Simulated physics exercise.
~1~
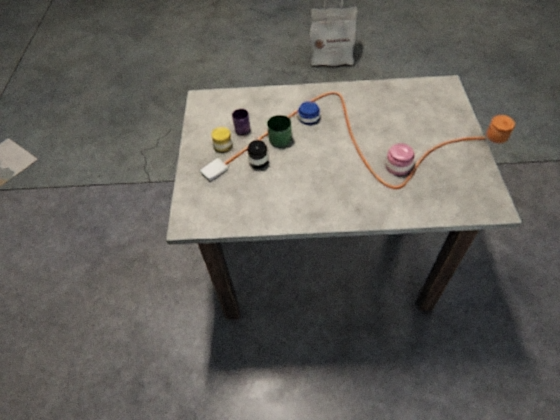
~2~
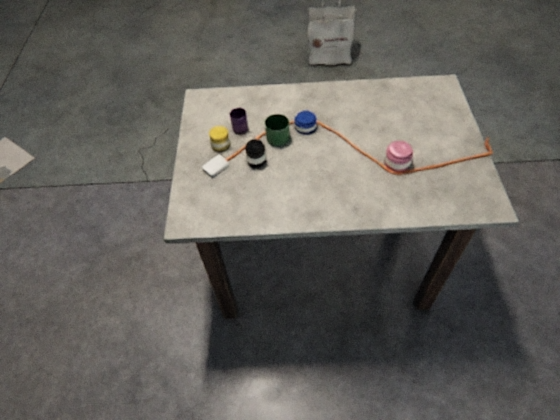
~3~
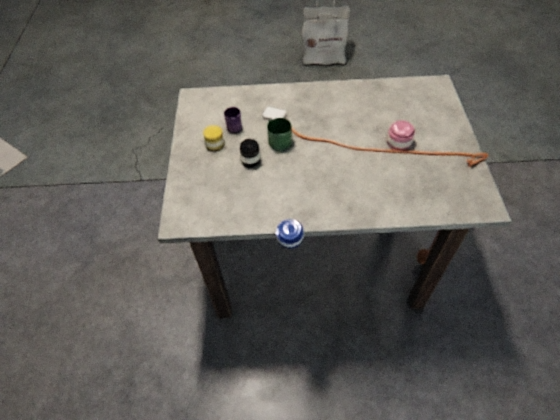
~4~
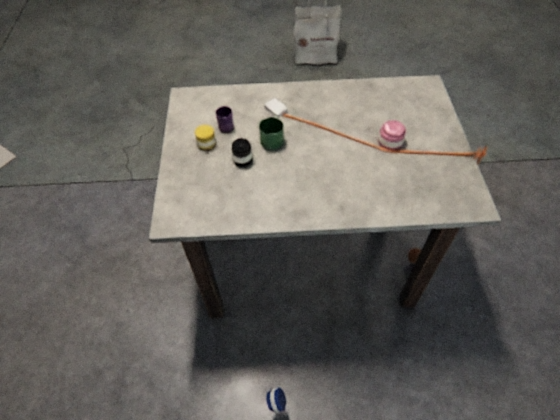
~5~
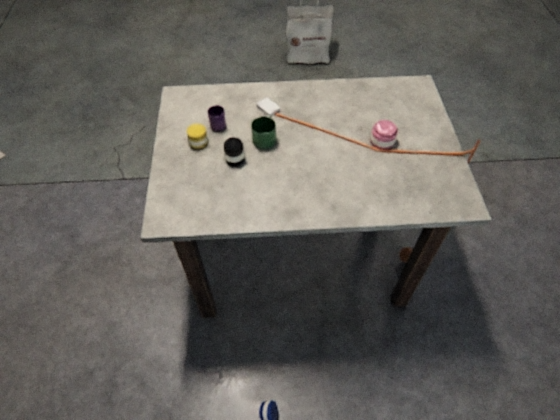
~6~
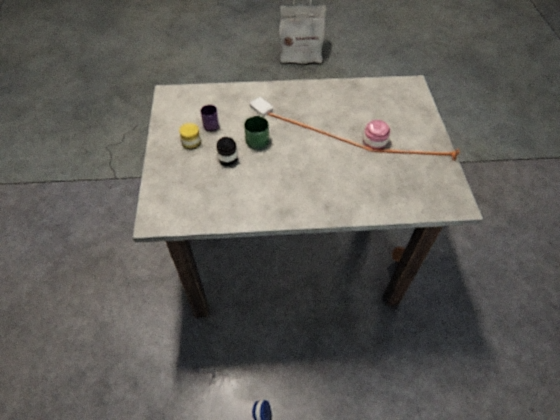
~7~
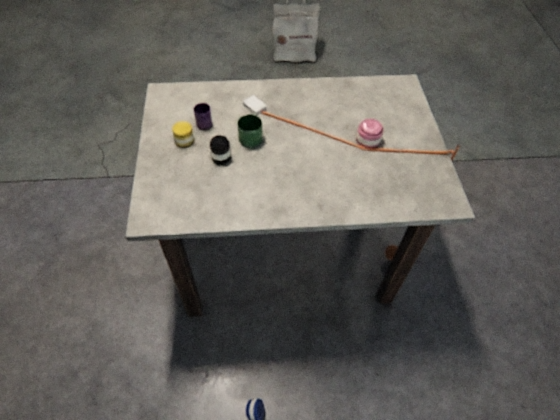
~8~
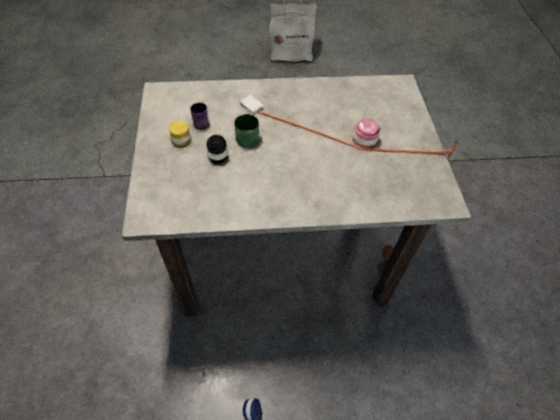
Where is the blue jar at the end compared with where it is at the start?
At the start the blue jar stands on the table, just right of the green cup. At the end it lies on the floor in front of the table.
